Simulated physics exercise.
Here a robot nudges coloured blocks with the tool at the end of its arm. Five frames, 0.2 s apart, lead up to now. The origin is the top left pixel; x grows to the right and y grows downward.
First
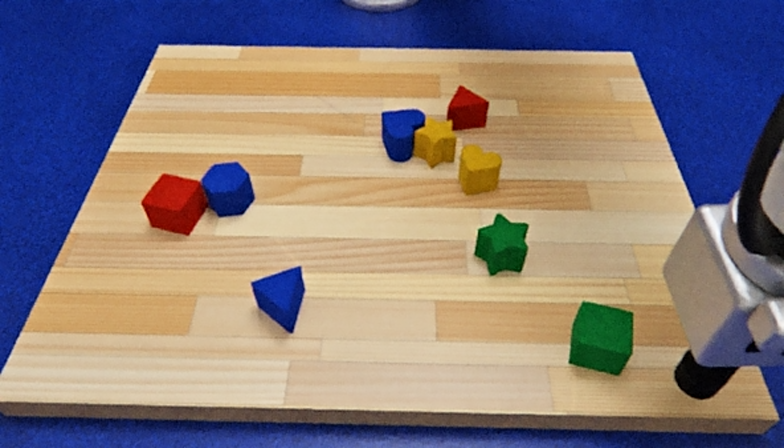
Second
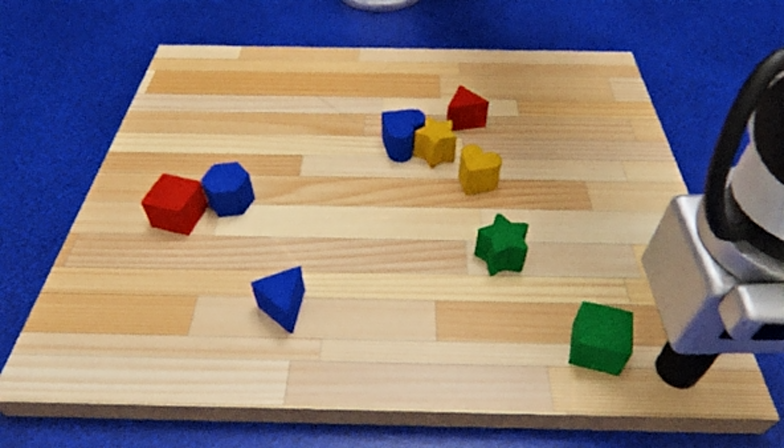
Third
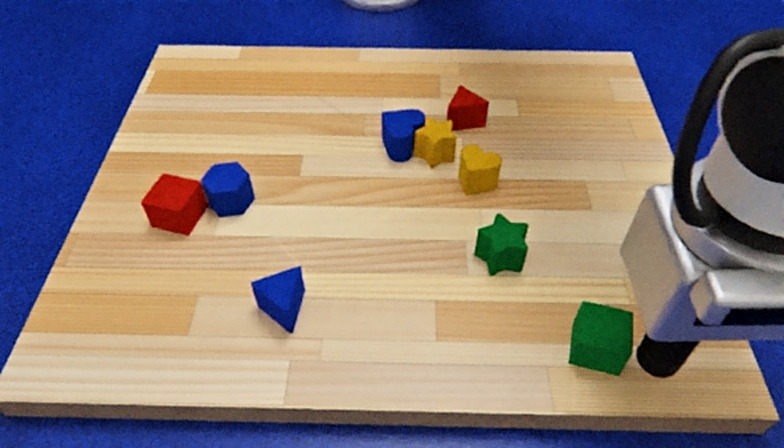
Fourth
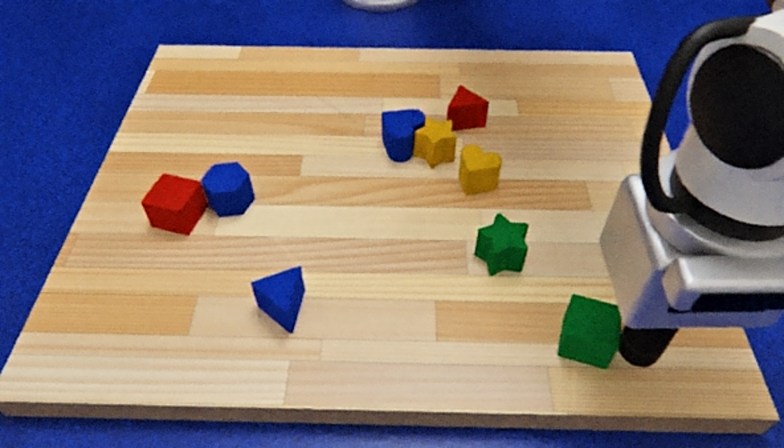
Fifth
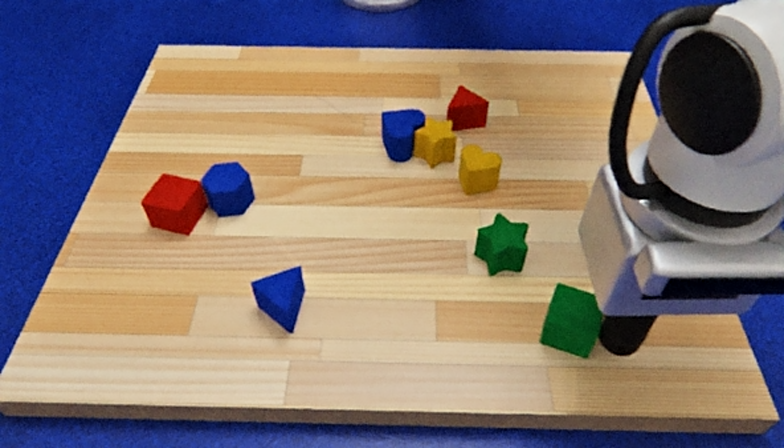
Robot arm moving left to touch a green cube and nudging it slightly left and up a wooden board of coloured blocks.
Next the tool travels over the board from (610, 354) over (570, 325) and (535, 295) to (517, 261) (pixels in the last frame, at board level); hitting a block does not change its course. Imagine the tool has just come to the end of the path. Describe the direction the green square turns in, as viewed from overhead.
Anticlockwise.
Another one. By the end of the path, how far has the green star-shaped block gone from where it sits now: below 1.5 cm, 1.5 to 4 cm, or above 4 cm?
I reckon it covers between 1.5 and 4 cm.
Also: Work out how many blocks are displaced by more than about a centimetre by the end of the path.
Count: Two.
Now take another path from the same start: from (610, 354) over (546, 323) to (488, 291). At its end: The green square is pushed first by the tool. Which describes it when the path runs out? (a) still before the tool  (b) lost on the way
Option a.
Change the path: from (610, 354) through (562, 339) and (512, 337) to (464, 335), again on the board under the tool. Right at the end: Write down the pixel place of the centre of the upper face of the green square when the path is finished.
Near (512, 276).
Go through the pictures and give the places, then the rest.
Tool's lower end at (695, 381); green star-shaped block at (506, 233); green square at (607, 326), in the first picture.
Tool at (676, 371); blocks still, in the second picture.
Tool at (657, 361); blocks still, in the third picture.
Tool at (637, 350); green square at (595, 320), in the fourth picture.
Tool at (618, 340); green star-shaped block at (506, 233); green square at (577, 309), in the fifth picture.
On the path given first. One third of the way, tool at (575, 310); green square at (536, 281).
Two thirds of the way, tool at (539, 280); green star-shaped block at (497, 223), turned 20° clockwise; green square at (499, 259).
At the end, tool at (521, 246); green star-shaped block at (490, 212), turned 15° clockwise; green square at (484, 252), turned 25° anticlockwise.
